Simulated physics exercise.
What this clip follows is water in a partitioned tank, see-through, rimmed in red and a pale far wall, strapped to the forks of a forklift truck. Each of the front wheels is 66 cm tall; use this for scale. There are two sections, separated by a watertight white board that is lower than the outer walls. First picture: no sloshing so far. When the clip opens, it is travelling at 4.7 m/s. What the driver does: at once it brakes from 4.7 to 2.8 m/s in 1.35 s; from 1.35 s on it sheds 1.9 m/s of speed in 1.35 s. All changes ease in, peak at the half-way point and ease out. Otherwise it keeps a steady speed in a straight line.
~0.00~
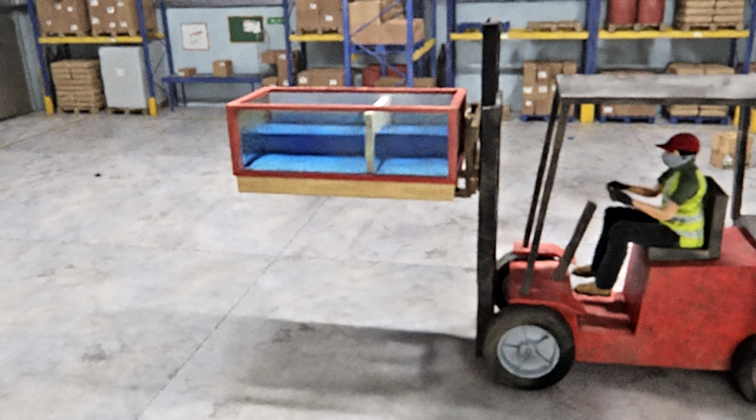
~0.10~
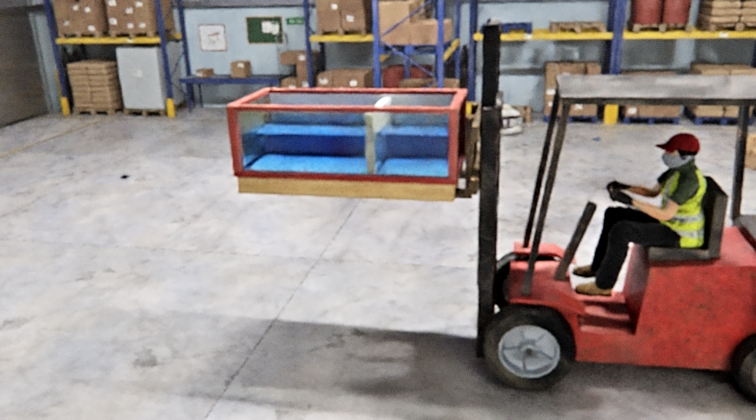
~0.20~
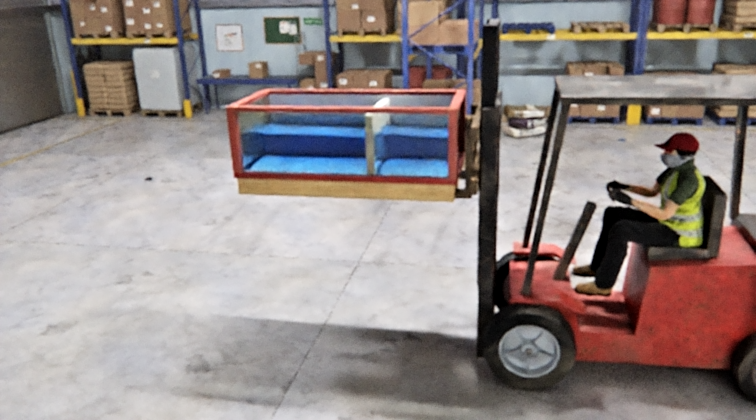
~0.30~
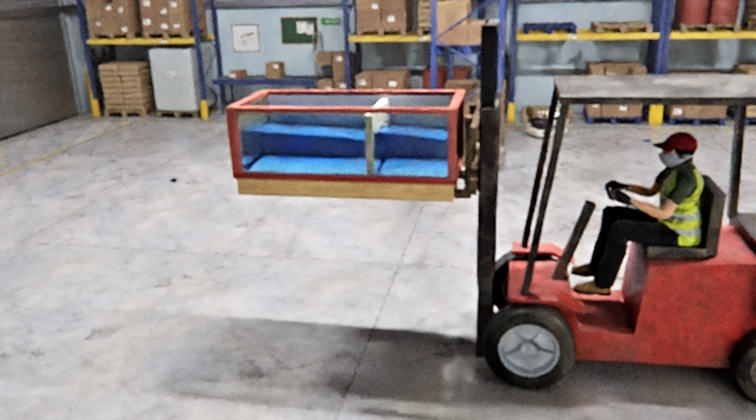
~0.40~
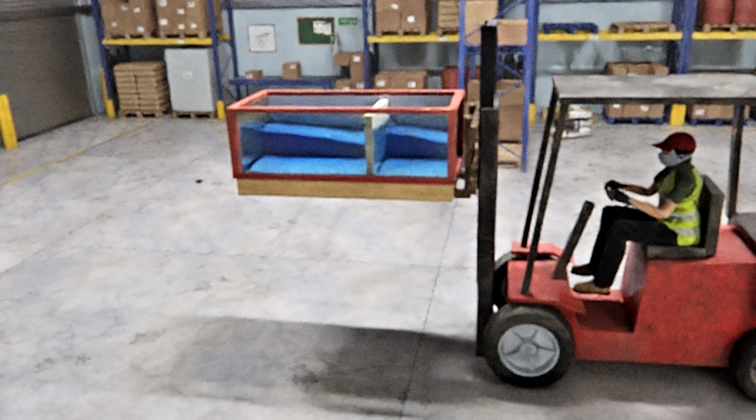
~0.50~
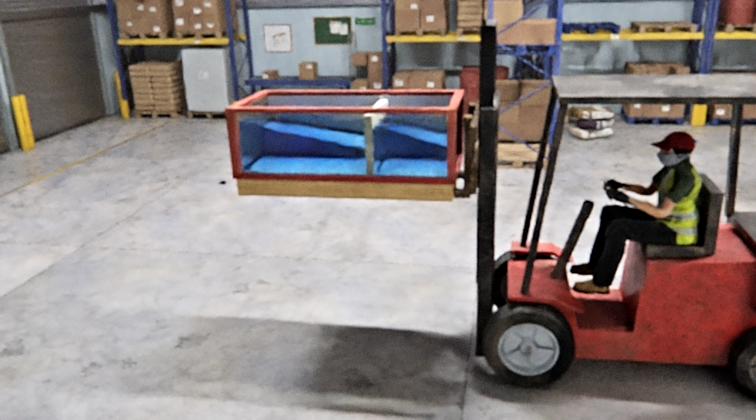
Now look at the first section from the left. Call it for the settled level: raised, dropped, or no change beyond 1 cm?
Dropped.
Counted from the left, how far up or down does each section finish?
The left one falls 2 cm and the next rises 1 cm.
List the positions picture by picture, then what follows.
Sections from the left stand at (308, 130), (413, 132); board top at (368, 114); the front is on the left, levels are read along the near wall; a wheel hub at (528, 355), in the first frame.
Sections from the left stand at (309, 131), (413, 133), in the second frame.
Sections from the left stand at (309, 131), (413, 133), in the third frame.
Sections from the left stand at (308, 132), (412, 133), in the fourth frame.
Sections from the left stand at (308, 132), (412, 133), in the fifth frame.
Sections from the left stand at (308, 133), (412, 133); a wheel hub at (528, 353), in the sixth frame.
By 1.20 s left to right it is 29, 29 cm deep.
By 2.20 s left to right it is 29, 29 cm deep.
By 3.20 s left to right it is 27, 30 cm deep; 3 per cent has gone over the front.
By 5.68 s left to right it is 28, 30 cm deep; 3 per cent has gone over the front.
